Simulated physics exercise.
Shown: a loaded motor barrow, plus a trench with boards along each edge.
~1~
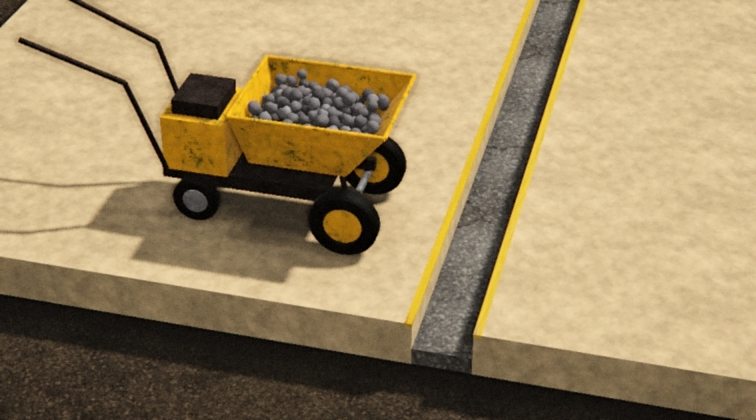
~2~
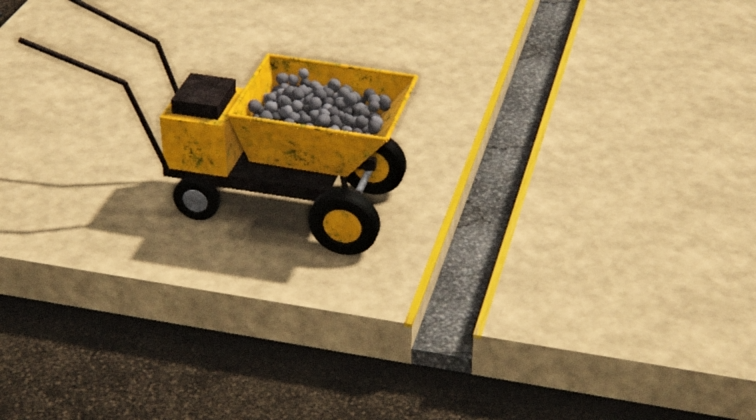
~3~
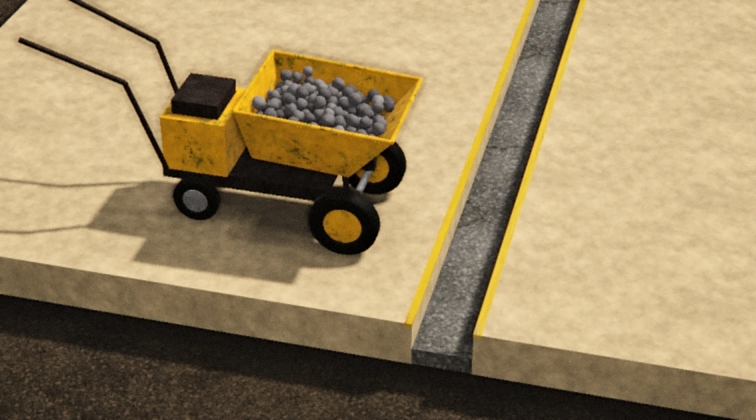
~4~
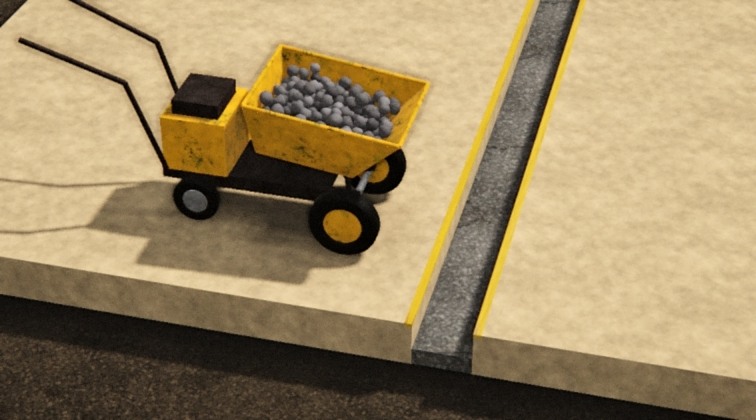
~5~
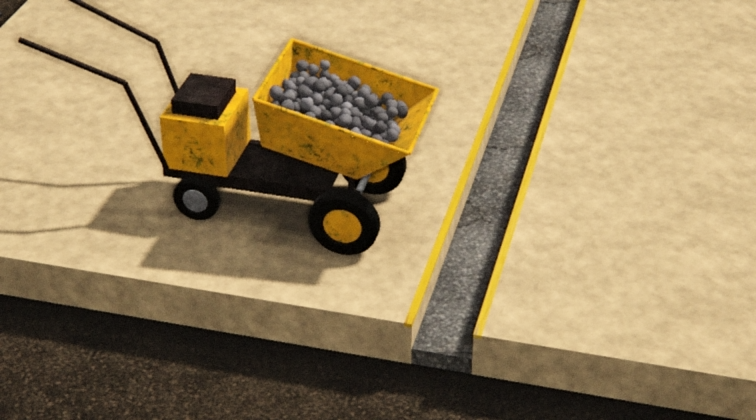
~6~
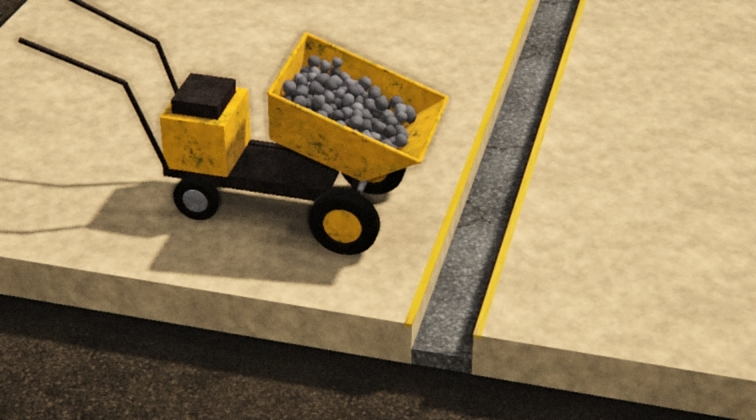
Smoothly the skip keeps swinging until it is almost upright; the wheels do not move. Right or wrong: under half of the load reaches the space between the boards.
Wrong.
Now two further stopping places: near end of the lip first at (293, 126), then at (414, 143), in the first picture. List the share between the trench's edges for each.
That works out to 30 per cent for the first position and 10 per cent for the second.
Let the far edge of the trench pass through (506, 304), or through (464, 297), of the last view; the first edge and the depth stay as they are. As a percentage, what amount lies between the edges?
First one: 90 per cent; second one: 20 per cent.
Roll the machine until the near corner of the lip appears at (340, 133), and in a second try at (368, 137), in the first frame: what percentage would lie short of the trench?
About 10 per cent first, about 0 per cent second.
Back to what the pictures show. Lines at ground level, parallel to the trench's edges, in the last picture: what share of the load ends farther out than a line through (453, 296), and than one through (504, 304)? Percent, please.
Estimate, first then second: 70 %, 30 %.
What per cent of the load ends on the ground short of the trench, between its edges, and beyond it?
Short near 0; between near 65; beyond near 30.
Shortly afterwards, skip tipped steeply; the whole lot in the skip.
Next, skip tipped right over; the bulk in the skip; near a quarter in or heaped over the trench; a little beyond it; only a few falling.
Some moments later, skip tipped right over; a little in the skip; near half in or heaped over the trench; near a third beyond it.
In the end, skip tipped right over; a little in the skip; near two thirds in or heaped over the trench; near a third beyond it.
